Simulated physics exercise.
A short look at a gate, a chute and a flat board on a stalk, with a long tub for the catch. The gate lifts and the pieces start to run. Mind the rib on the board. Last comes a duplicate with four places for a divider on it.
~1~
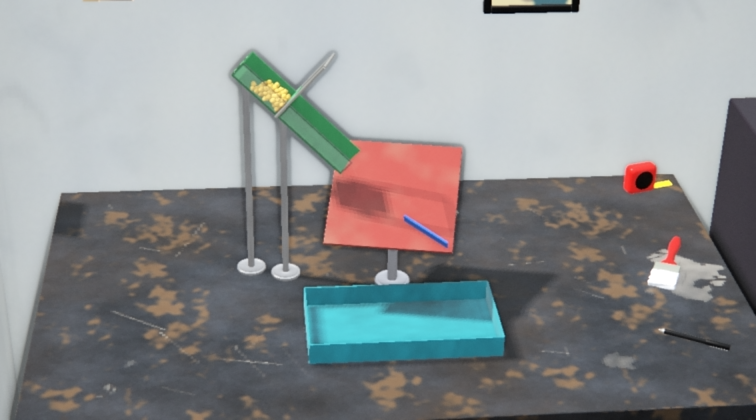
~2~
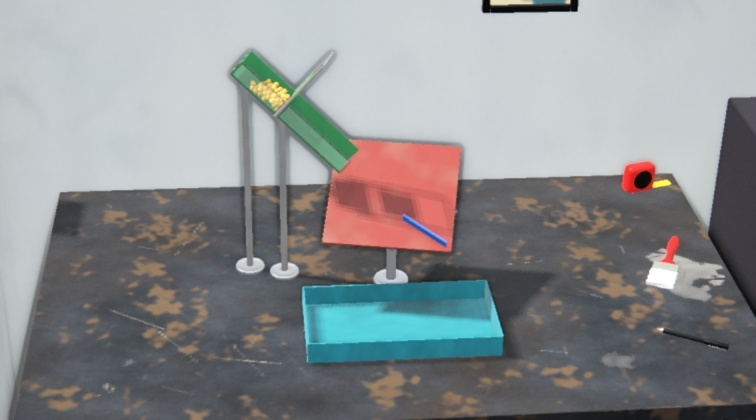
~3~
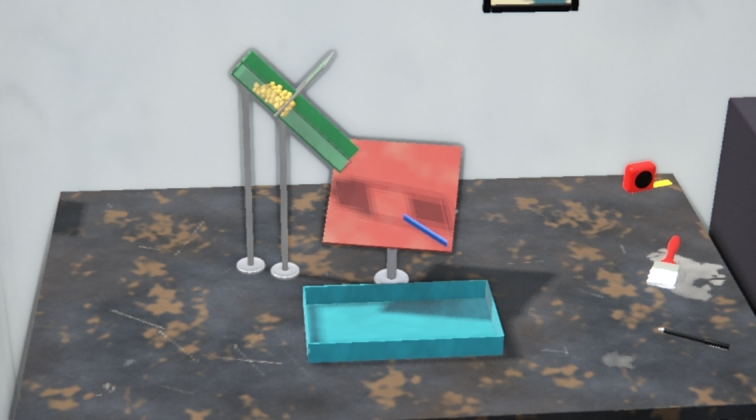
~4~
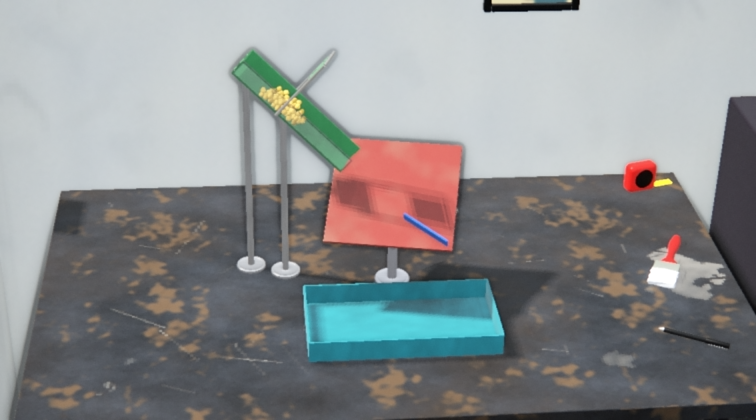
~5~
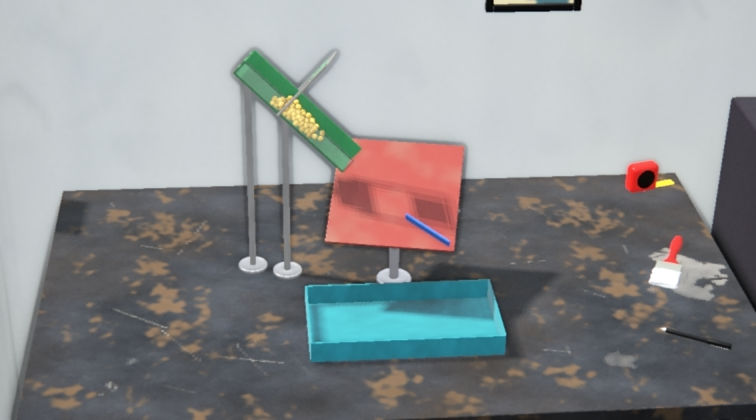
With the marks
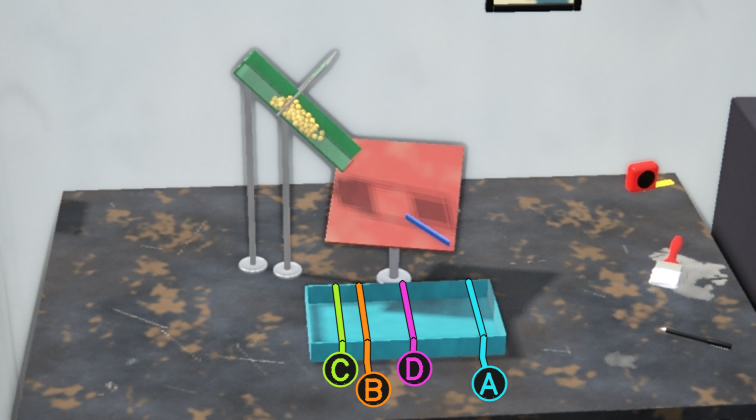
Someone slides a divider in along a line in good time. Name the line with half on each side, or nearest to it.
Best: D.
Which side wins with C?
Right.
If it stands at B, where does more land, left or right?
The right side.
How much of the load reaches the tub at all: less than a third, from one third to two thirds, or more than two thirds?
About that: More than two thirds.
On the marked copy, line A crosses the front rim at (483, 336); line B crosses the front rim at (367, 341); line C crosses the front rim at (342, 342); line D crosses the front rim at (413, 339).
If A is chosen, of what is caught, almost all on the left of the divider, about a tenth on the right.
If B is chosen, of what is caught, about a tenth on the left of the divider, almost all on the right.
If C is chosen, of what is caught, just a few on the left of the divider, almost all on the right.
If D is chosen, of what is caught, roughly half on the left of the divider, roughly half on the right.
